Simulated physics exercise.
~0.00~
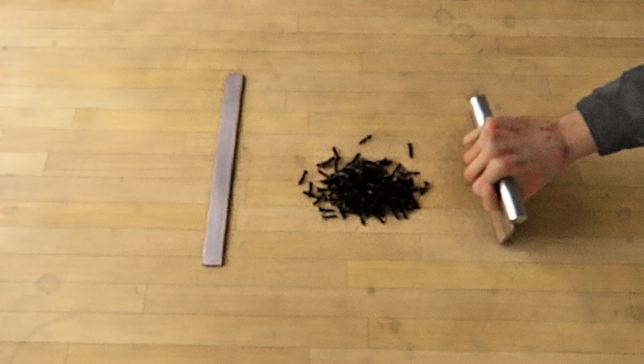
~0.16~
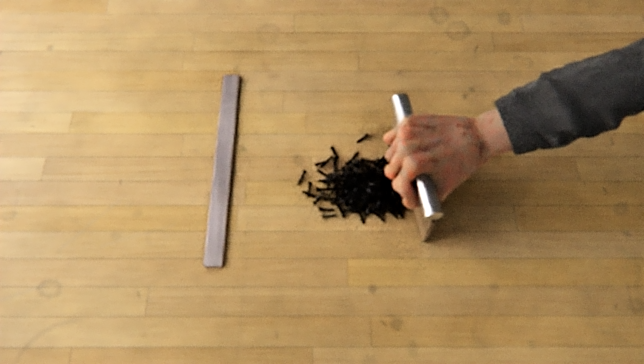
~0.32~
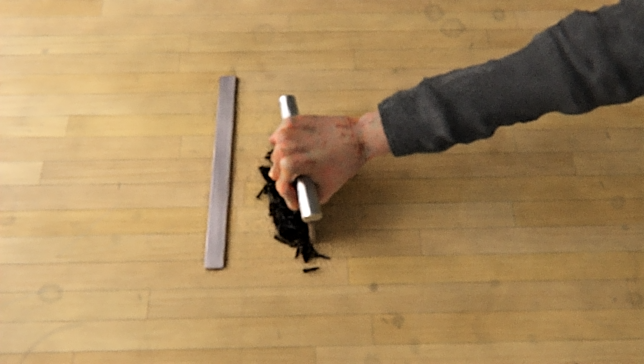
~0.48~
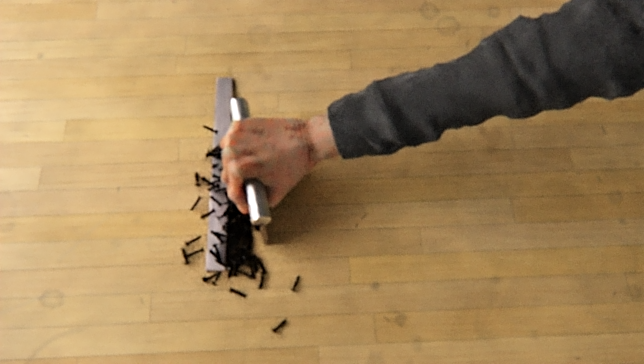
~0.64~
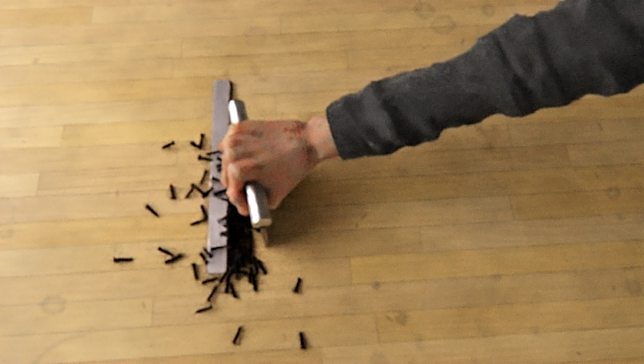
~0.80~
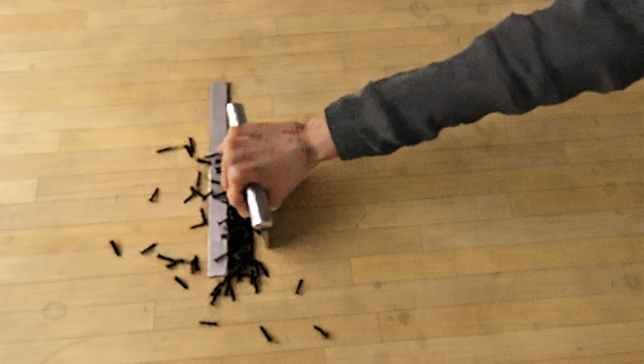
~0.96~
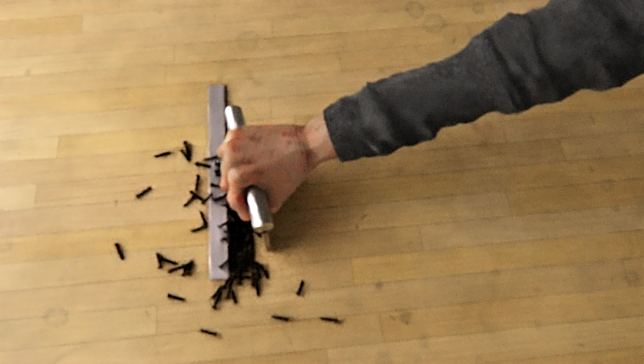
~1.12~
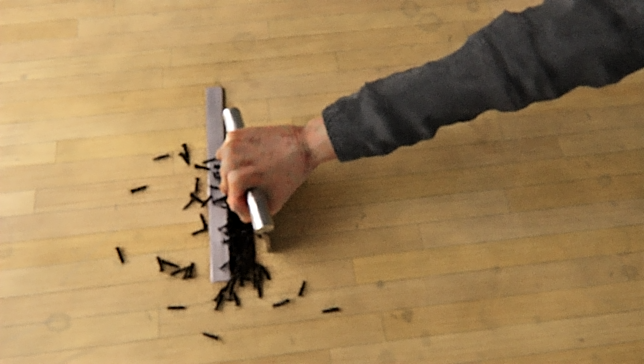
To begin with, a hand in a dark sleeve grips a metal-handled scraper to the right of a loose heap of small black screws, with a flat grey strip lying across their path on a wooden surface. The hand slides the scraper left into the heap, then pushes the screws along in a narrow bunch. As they meet the strip, the scraper halts and screws scatter over and around it, many past its near end. A few roll or turn briefly. Finally, the hand stays put, with some screws on the strip and most strewn beyond or packed by the blade.
